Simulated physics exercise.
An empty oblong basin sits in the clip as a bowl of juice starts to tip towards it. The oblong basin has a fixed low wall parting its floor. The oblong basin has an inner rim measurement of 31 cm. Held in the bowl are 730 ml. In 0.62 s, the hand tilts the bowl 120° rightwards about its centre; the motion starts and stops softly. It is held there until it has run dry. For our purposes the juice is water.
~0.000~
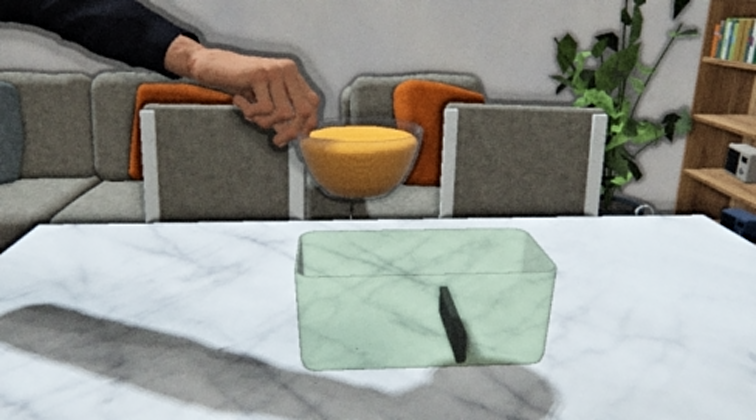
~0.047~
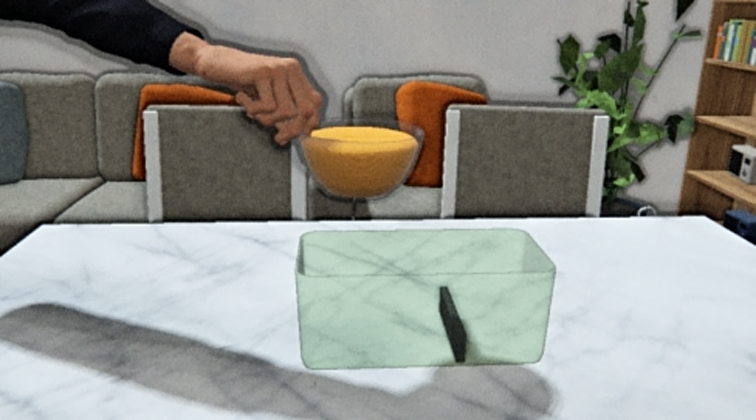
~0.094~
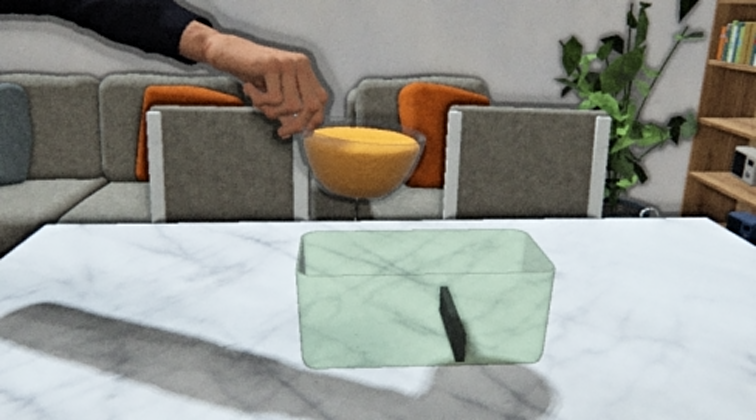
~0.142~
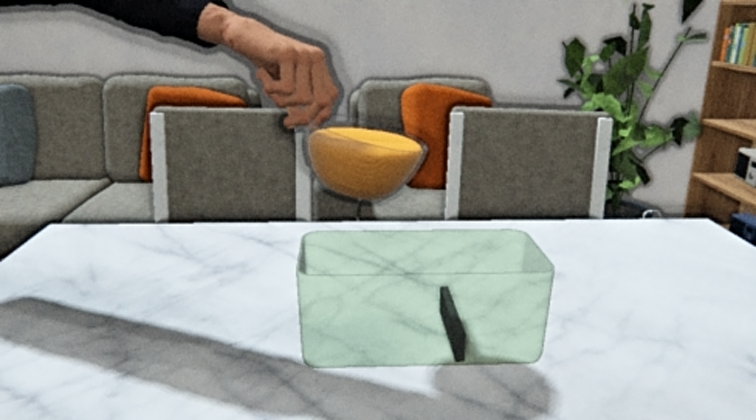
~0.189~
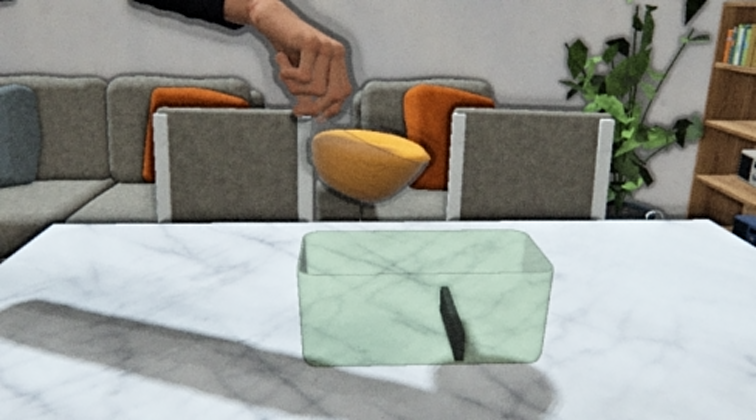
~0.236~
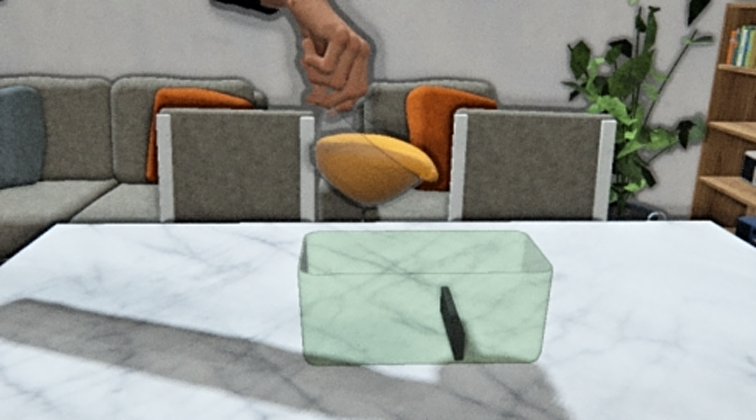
We see a hand holding a bowl of orange-yellow liquid above an empty, pale green, see-through oblong basin on a marble-patterned table; the hand rises and shifts right as the bowl tilts rightwards, its liquid reaching the lower edge.
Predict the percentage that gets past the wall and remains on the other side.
The other side holds about 41 % in the end.
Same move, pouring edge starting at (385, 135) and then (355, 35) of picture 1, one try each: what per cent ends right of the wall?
Respectively about 15 and 15 percent.
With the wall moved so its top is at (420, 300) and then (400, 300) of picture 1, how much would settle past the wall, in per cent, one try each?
Result: 75 per cent, then 85 per cent.
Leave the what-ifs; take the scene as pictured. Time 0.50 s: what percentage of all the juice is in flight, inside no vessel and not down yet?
It comes to roughly 22 per cent.
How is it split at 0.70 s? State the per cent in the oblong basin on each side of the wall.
Near 52 on the left, 34 on the right.
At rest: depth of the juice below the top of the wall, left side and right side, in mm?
Left: Roughly 24 mm; right: Roughly 18 mm.
By 0.50 s the tilt is 109° and 6 per cent is still to pour, 30 is left of the wall and 42 right of it.
By 0.70 s the tilt is 120° and 0 per cent is still to pour, 53 is left of the wall and 35 right of it.
By 0.90 s the tilt is 120° and 0 per cent is still to pour, 56 is left of the wall and 40 right of it.
By 1.12 s the tilt is 120° and 0 per cent is still to pour, 56 is left of the wall and 41 right of it.
At rest 56 per cent lies left of the wall, 41 right of it and 3 outside.
